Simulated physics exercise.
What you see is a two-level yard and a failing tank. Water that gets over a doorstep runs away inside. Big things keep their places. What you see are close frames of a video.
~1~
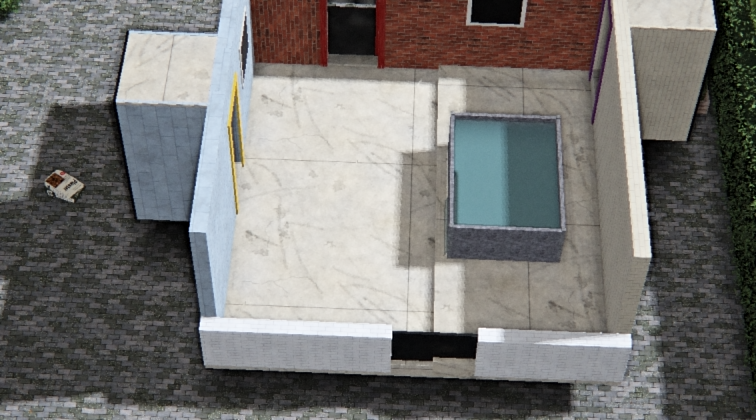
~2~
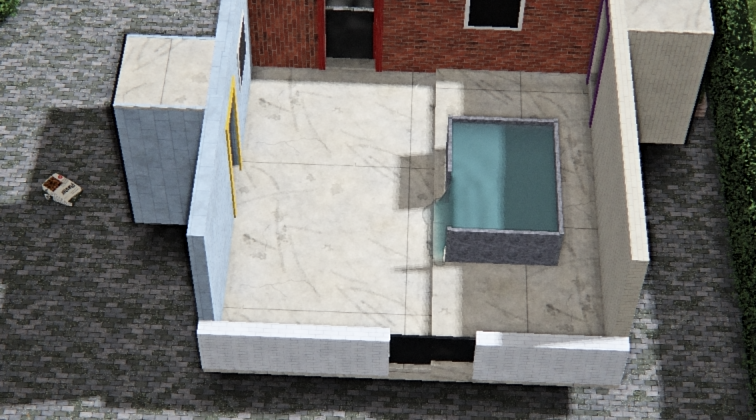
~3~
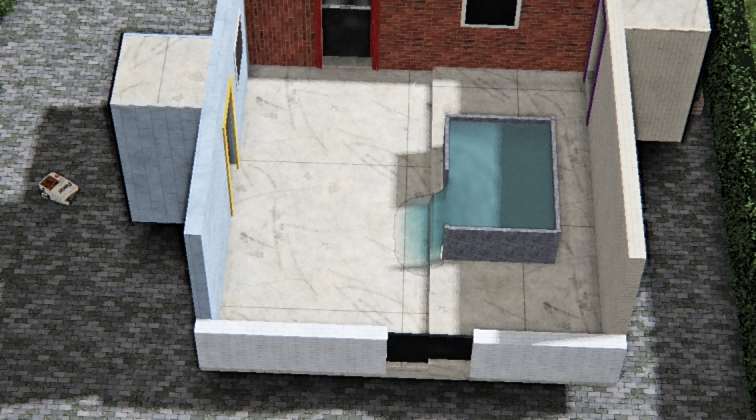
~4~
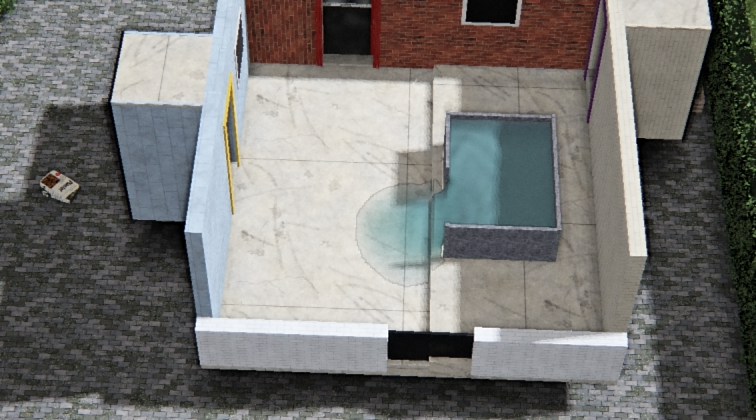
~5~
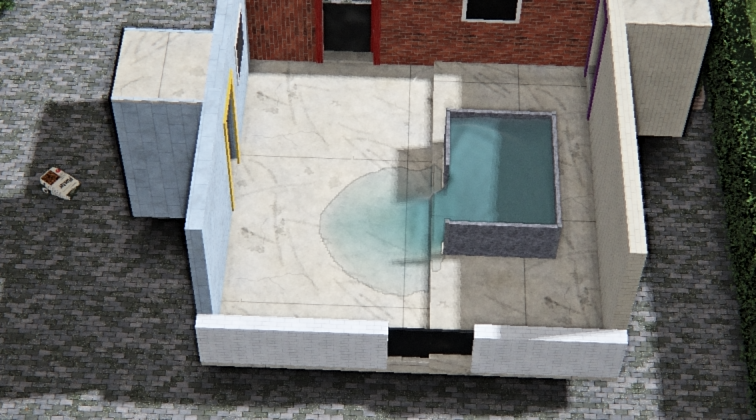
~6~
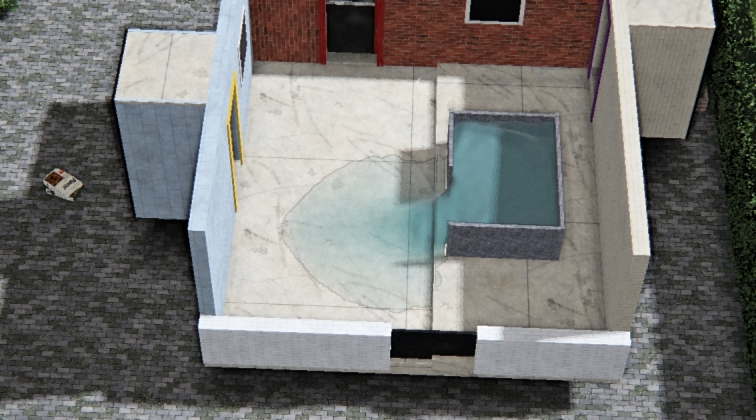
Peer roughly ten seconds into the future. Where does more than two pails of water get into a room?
In the end most likely the yellow door will exceed two buckets, most likely the purple door will not exceed two buckets, most likely the red door will exceed two buckets.
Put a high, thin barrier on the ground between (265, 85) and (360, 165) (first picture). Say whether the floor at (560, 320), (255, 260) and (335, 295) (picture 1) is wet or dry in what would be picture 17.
Untouched, submerged, submerged.
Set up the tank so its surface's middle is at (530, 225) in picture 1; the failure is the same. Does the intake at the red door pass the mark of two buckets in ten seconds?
Then - red door runs past the limit.
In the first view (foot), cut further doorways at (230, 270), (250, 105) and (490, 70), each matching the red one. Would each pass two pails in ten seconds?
Taken in sequence, they go: Exceeded, exceeded, not exceeded.
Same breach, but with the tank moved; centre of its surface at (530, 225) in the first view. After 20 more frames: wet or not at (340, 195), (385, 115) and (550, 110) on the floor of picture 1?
So, in the order given, I'd say soaked through, unaffected, unaffected.
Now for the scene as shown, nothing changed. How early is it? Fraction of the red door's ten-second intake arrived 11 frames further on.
Roughly 0 %.
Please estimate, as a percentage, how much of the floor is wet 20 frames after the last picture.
My estimate is near 50 per cent.
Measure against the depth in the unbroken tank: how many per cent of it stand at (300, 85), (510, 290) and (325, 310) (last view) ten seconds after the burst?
Readings in order: Around 18, 4 and 14 %.
A moment on, water covers 40 % of the floor; the yellow door under two buckets in, the purple door not reached, the red door not reached.
Next, water covers 40 % of the floor; the yellow door over two buckets in, the purple door not reached, the red door not reached.
Then, water covers 50 % of the floor; the yellow door far over two buckets in, the purple door not reached, the red door wet at the sill, nothing in.
Later, water covers 80 % of the floor; the yellow door far over two buckets in, the purple door not reached, the red door over two buckets in.
In the end, water covers 90 % of the floor; the yellow door far over two buckets in, the purple door wet at the sill, nothing in, the red door far over two buckets in.
